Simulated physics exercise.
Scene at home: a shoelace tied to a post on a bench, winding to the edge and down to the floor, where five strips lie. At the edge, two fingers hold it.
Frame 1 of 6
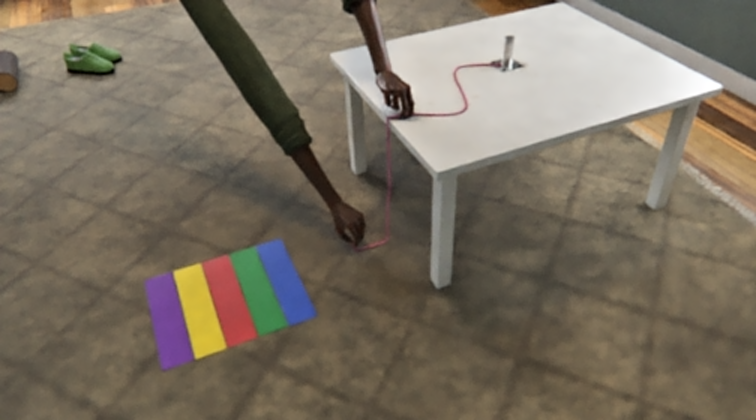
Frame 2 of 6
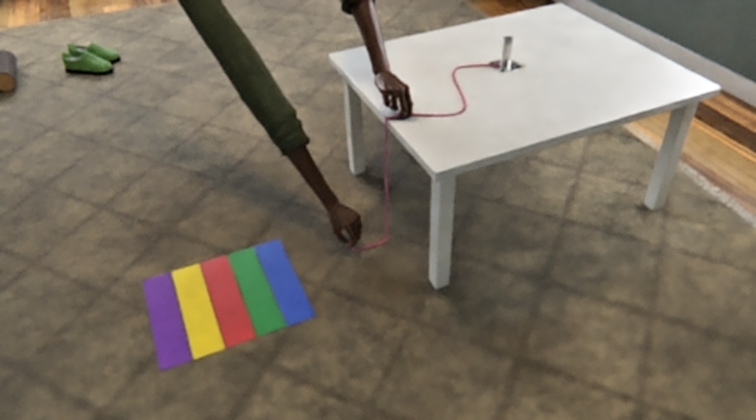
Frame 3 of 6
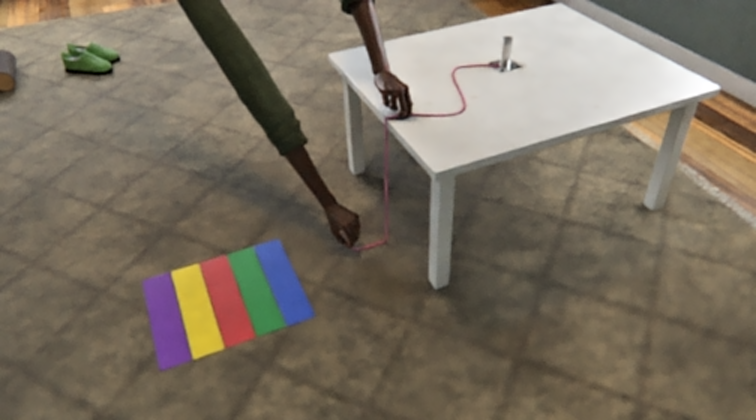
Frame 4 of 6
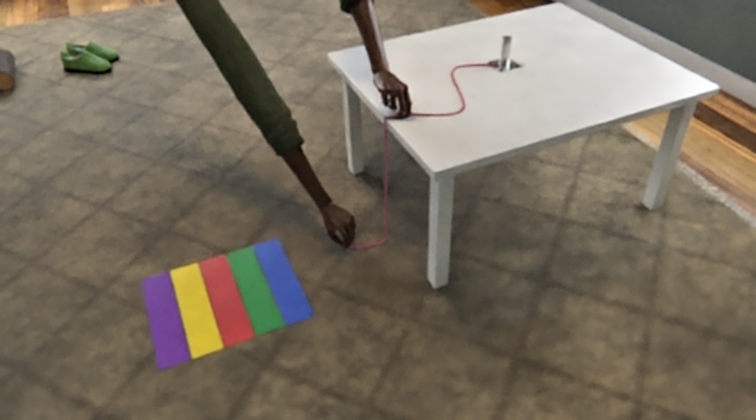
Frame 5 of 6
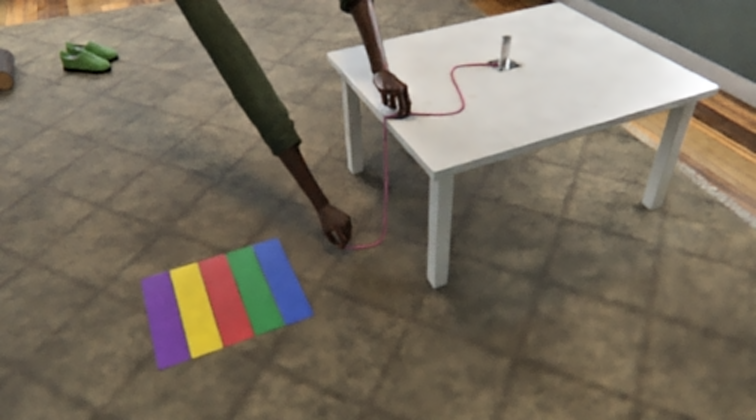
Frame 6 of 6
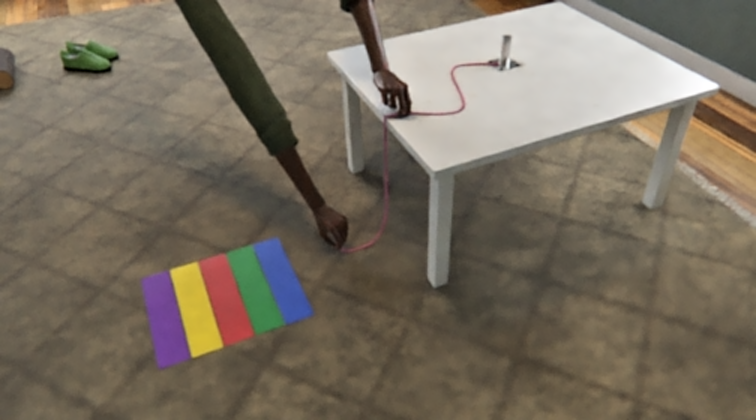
A hand near the floor slowly drew the loose end of a thin red cord slightly left, toward five colored strips, while another hand held the cord still at the white table's edge.
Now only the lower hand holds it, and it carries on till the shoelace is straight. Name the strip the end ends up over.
Yellow.
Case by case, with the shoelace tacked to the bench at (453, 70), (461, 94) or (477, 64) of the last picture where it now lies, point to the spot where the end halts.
Pixel places, try by try: (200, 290), (235, 280), (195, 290).
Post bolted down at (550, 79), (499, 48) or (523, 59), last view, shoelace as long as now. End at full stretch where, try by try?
The places come out near (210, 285), (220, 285) and (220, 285).
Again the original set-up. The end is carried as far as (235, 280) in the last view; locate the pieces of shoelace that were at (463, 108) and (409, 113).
First point (400, 107), second point (375, 147).
Soon after, end near (235, 280); over red.
Then, end near (206, 289); over red.
At full stretch, end near (189, 294); over yellow. The end stops over the yellow strip.
